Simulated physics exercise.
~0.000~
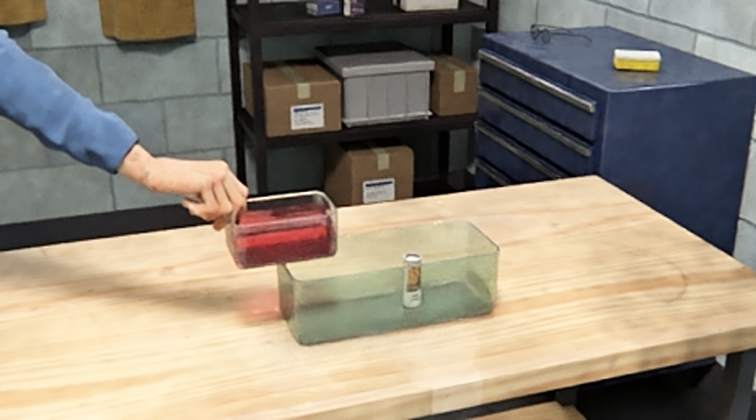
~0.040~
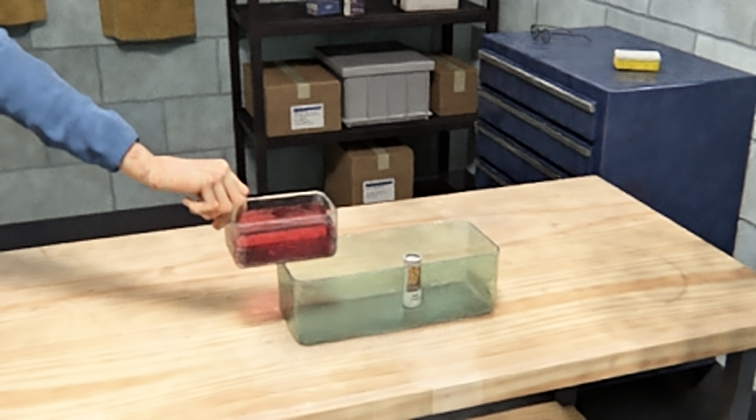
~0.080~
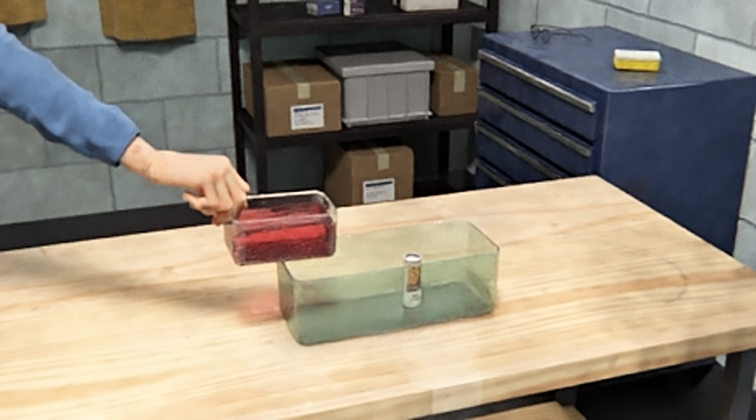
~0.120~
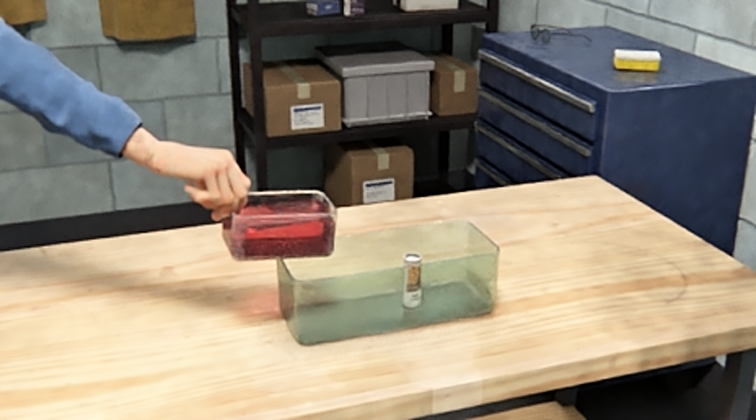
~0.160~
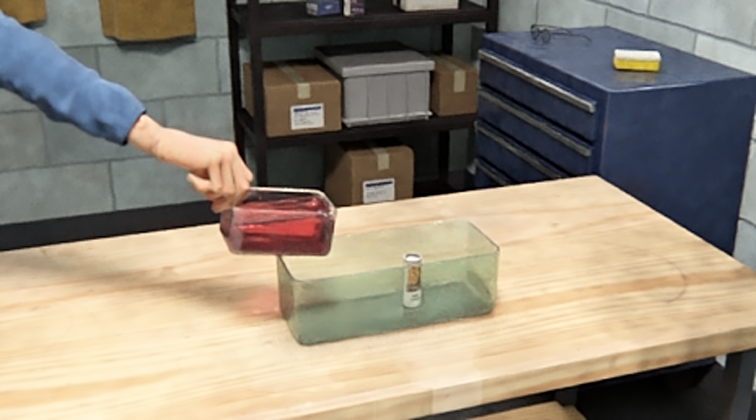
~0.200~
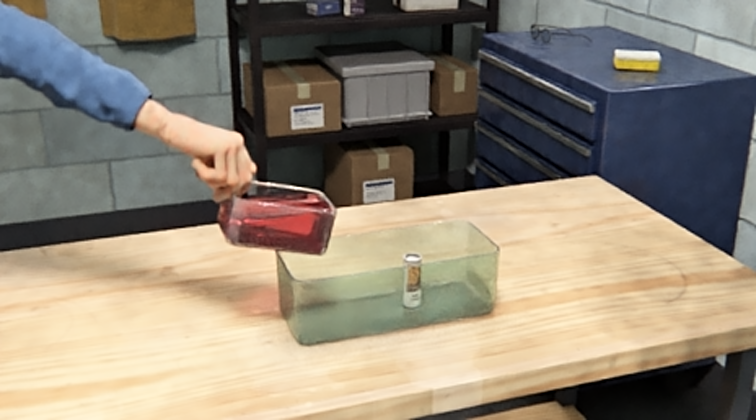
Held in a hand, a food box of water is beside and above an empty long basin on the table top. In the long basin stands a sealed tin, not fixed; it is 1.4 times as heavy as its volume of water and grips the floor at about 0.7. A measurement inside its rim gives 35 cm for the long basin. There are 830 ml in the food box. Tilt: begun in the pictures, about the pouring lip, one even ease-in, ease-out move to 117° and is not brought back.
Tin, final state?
It capsizes.
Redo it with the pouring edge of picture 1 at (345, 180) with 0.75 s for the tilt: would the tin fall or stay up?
Then it stays on its base.
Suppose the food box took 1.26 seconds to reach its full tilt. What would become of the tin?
In that case the tin stays vertical.
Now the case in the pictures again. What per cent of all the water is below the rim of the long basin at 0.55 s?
12 %, give or take.
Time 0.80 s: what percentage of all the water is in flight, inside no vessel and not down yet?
I'd say some 8 per cent is in the air.
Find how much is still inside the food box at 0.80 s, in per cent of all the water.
Remaining share: Approx. 2 %.
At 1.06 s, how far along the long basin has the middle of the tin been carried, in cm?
It has moved some 6 cm.
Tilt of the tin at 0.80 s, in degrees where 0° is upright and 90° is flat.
40°.
Then, 0.55 s in, the tilt is 84° and 44 per cent is still to pour; the tin stands where it began.
Then, 0.80 s in, the tilt is 116° and 2 per cent is still to pour; the tin leans 40°.
Then, 1.06 s in, the tilt is 117° and 0 per cent is still to pour; the tin lies on its side.
Then, 1.35 s in, the tilt is 117° and 0 per cent is still to pour; the tin lies on its side.
Finally, the tin lies on its side.
